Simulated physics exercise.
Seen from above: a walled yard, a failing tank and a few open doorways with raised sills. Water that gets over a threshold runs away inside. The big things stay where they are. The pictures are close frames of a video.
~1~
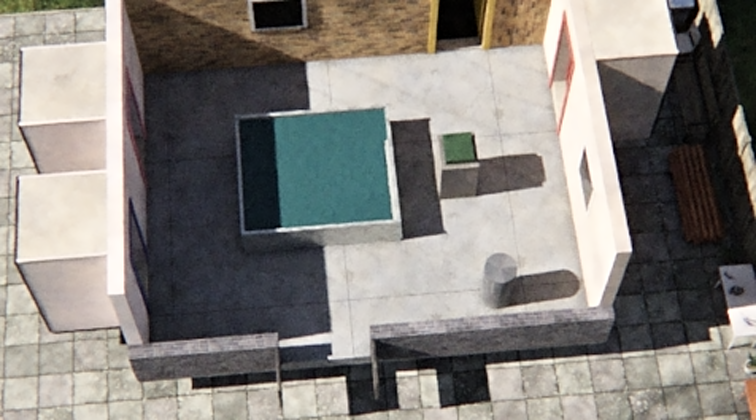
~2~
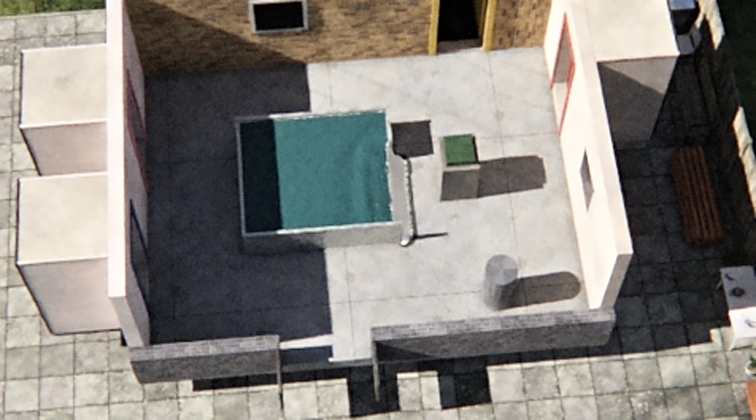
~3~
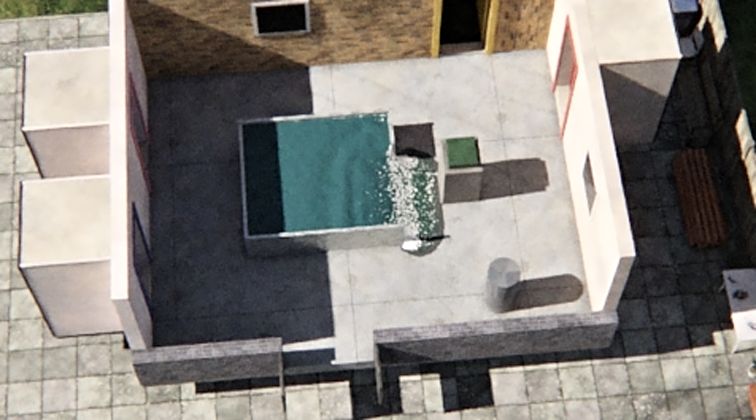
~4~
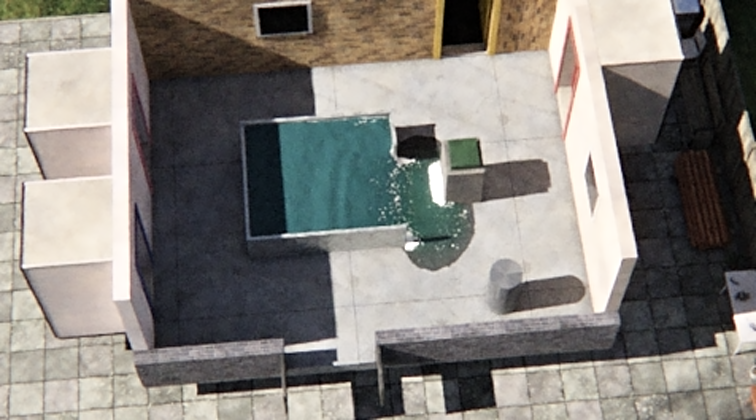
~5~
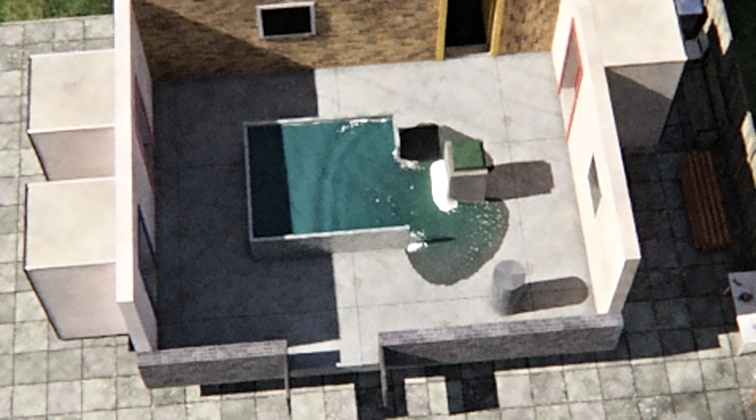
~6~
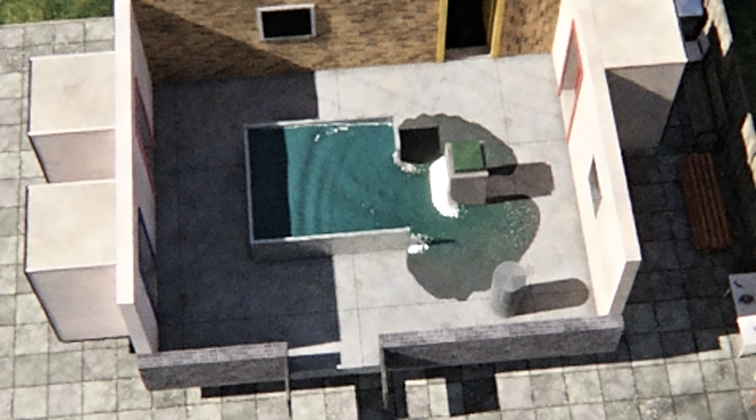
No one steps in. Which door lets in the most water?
The yellow doorway takes the most.
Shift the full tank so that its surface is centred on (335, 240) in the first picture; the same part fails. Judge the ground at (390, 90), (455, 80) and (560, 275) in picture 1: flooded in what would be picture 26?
One after the other: Clear, under water, wet.
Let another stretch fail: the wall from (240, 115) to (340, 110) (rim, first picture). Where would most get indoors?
Most goes in at the blue one.
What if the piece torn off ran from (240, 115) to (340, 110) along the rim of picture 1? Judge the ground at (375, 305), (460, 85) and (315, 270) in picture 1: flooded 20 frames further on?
In turn: Dry, under water, clear.
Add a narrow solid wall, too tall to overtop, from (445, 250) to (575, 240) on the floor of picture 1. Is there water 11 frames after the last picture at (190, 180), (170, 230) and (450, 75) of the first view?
In that order: Dry, free of water, awash.
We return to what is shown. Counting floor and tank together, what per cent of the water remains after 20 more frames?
I make it 98 per cent.
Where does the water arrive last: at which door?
That is the one in pink.
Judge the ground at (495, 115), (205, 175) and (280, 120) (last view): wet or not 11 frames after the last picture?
In turn: Flooded, no water, no water.
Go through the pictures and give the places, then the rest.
The first picture shows the water tank at (316, 170) is whole and still.
In the second picture, the front is at (401, 158), out from the gap at (393, 193).
In the third picture, water pours out at (396, 197) and has run to (427, 249).
In the fourth picture, water pours out at (398, 199) and has run to a hidden place.
In the fifth picture, water pours out at (401, 201) and has run to (504, 221).
In the sixth picture, water pours out at (401, 203) and has run to (535, 220).
A moment on, water covers 30 % of the floor; pink door not reached, red door wet at the sill, nothing in, blue door not reached, yellow door not reached.
Next, water covers 45 % of the floor; pink door not reached, red door wet at the sill, nothing in, blue door not reached, yellow door a trickle in.
Then, water covers 55 % of the floor; pink door not reached, red door wet at the sill, nothing in, blue door not reached, yellow door some in.
Later, water covers 85 % of the floor; pink door not reached, red door wet at the sill, nothing in, blue door wet at the sill, nothing in, yellow door a lot in.
In the end, water covers 100 % of the floor; pink door wet at the sill, nothing in, red door wet at the sill, nothing in, blue door some in, yellow door a lot in; the yellow door has let in the most.
